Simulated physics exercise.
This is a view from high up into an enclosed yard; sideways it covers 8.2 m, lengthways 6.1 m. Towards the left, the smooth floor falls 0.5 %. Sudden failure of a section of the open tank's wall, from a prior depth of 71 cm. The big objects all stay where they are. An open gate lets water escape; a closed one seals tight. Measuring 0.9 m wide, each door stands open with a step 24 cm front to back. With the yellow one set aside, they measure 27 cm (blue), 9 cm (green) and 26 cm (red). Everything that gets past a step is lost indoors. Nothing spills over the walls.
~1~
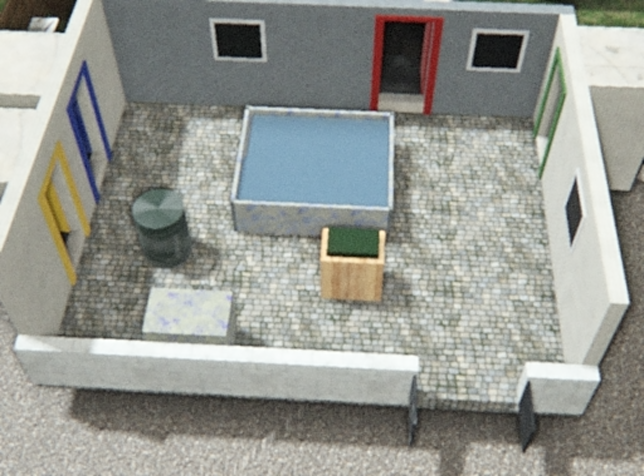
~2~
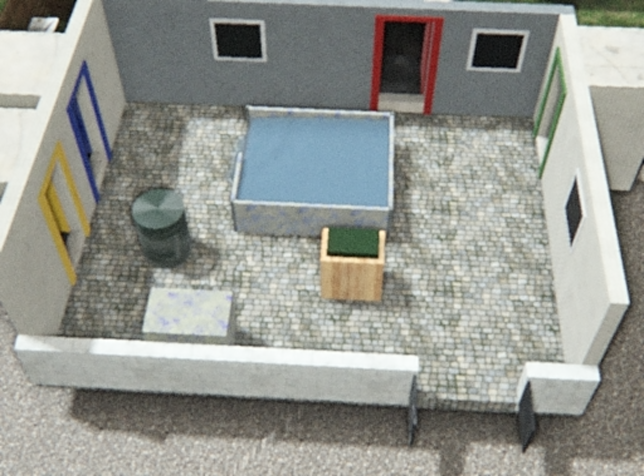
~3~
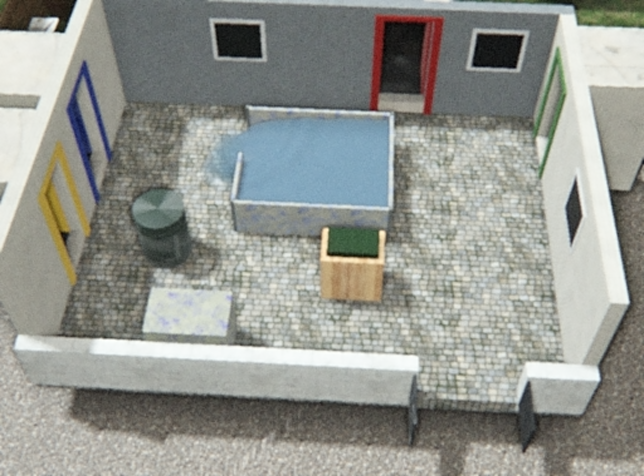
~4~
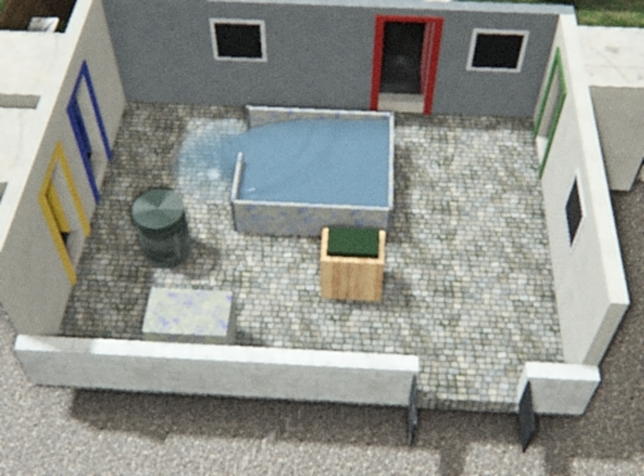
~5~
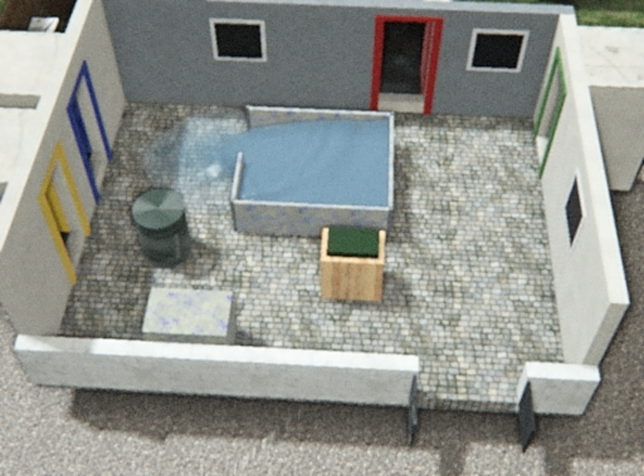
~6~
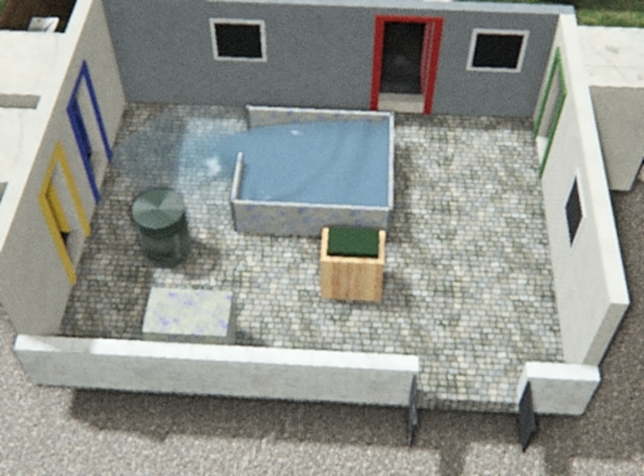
The clip opens on a walled, paved yard seen from above, with a brimming open tank of still blue water near the back wall. Part of the tank's left side gives way, and water pours through the gap, then spreads leftward across the paving in a widening, thin, pale sheet.
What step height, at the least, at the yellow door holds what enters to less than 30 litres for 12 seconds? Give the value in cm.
A height of roughly 16 cm.
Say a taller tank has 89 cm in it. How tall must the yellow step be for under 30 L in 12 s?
Required height: Approx. 20 cm.
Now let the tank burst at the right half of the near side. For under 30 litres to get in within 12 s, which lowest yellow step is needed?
Then roughly 9.0 cm.
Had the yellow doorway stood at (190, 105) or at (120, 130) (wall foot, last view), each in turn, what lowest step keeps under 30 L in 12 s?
First place around 26 cm, second around 35 cm.
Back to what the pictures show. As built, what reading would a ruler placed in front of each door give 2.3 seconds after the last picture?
Door by door, in centimetres - yellow 14, red 0, green 0, blue 33.
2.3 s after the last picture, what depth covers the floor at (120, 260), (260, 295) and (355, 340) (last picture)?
Respectively 10 cm, 0 cm and 0 cm.
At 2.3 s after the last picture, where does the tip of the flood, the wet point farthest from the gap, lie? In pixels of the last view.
(50, 364).
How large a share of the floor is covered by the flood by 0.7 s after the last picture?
Some 20 per cent of it.
Then, 0.7 s after the last picture water covers 20 % of the floor, deepest (55 cm) near (125, 106); it has not reached the yellow door.
Then, 2.3 s after the last picture water covers 30 % of the floor, deepest (36 cm) near (161, 140); 14 cm at the yellow door, 0 litres in over its 18 cm step.
Then, 11.3 s after the last picture water covers 95 % of the floor, deepest (17 cm) near (74, 281); 16 cm at the yellow door, 11 litres in over its 18 cm step.
At the yellow door as built, the water peaked near 22 cm, 7.7 s after the last picture.
Run again over the same 12 s with other heights there, 62 litres in over 13.5 cm, 9 litres over 18.5 cm. The limit of 30 litres is kept from about 16 cm up.
